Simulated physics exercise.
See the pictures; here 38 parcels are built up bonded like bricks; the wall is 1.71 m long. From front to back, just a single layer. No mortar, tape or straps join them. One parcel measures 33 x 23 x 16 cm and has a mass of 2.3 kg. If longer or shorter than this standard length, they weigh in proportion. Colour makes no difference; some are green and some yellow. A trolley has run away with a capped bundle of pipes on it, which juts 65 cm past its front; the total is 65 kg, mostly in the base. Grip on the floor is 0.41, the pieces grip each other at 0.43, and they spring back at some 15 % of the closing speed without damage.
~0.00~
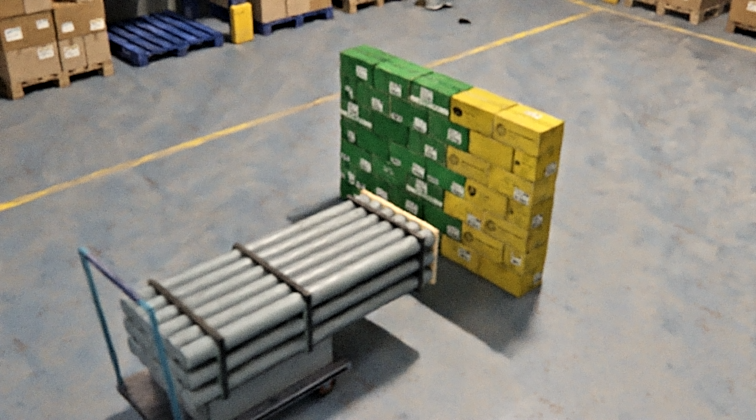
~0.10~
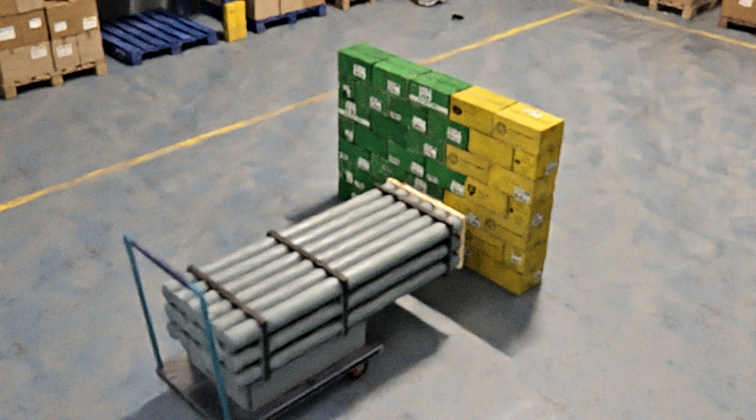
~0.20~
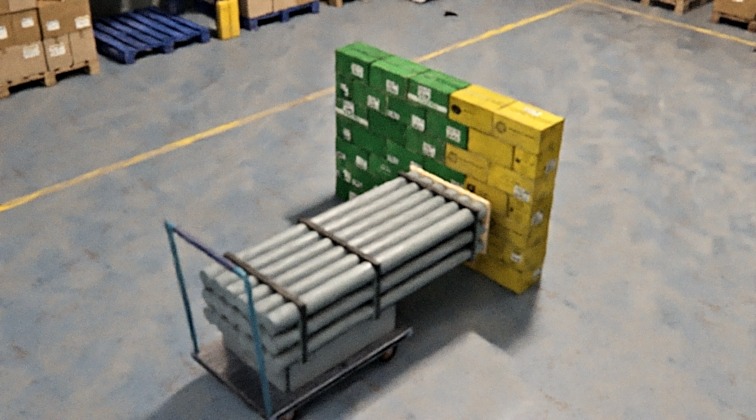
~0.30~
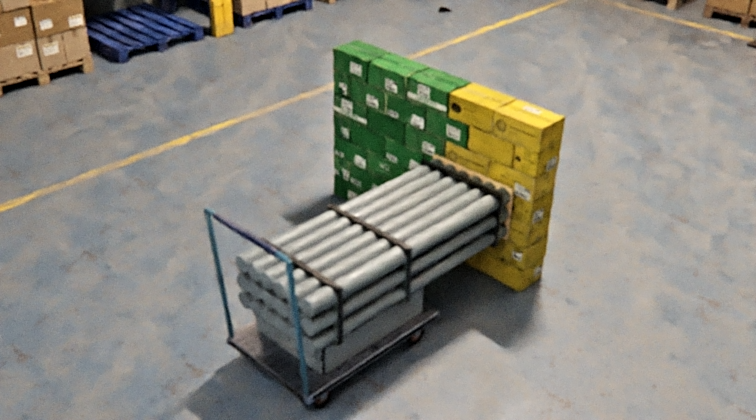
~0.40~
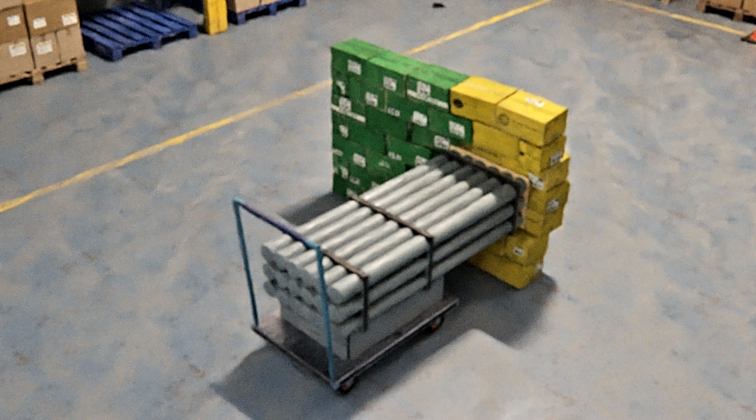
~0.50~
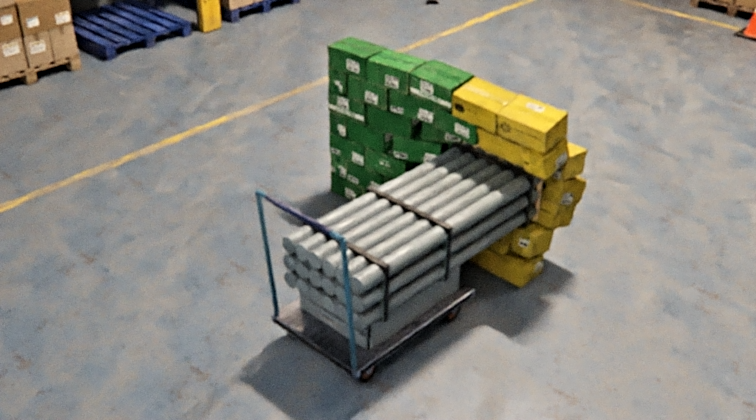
A flat trolley stacked with grey pipes, strapped in dark bands, stands before a wall of green boxes on the left and yellow on the right, seen from above on a warehouse floor. Behind them are a yellow floor line, blue pallets and brown cartons. As the camera shifts slightly, the load moves up and right into the wall, pushing yellow boxes out of line and tilting others.
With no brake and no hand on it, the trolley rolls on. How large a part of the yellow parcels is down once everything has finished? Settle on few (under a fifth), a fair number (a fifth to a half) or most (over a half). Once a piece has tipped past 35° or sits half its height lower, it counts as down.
Verdict: Most.
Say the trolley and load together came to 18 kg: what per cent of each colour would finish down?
In that case yellow comes to 0 and green to 0 percent.
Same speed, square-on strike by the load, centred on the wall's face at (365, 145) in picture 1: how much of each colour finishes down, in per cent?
For yellow it's 0 per cent, for green 40 per cent.
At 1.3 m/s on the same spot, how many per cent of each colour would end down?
Result - yellow: 70%; green: 50%.
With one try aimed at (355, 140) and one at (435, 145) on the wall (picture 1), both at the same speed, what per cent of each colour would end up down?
First try then second: Yellow 10 and 50, green 70 and 40 per cent.
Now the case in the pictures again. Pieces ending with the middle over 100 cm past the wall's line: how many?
Around 8, give or take.
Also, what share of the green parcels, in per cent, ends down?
Green share down - 50 in a hundred.
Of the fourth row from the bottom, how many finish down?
That row ends with 4 down.
After 0.80 s, load 58 cm past the wall's line, still rolling; 11 of the 14 yellow parcels down (13 of 38 in all colours); top yellow parcel leaning 42°, 20 cm lower; top green parcel leaning 17°.
After 1.32 s, load 85 cm past the wall's line, still rolling; 11 of the 14 yellow parcels down (22 of 38 in all colours); top yellow parcel on its side; top green parcel leaning 46°, 43 cm lower.
At rest (2.7 s), load 85 cm past the wall's line, stopped; 11 of the 14 yellow parcels down (22 of 38 in all colours); top yellow parcel on its side; top green parcel 97 cm lower. That is 79 per cent. As the last picture would show them, middles, top yellow parcel near (575, 144), top green parcel near (479, 191).
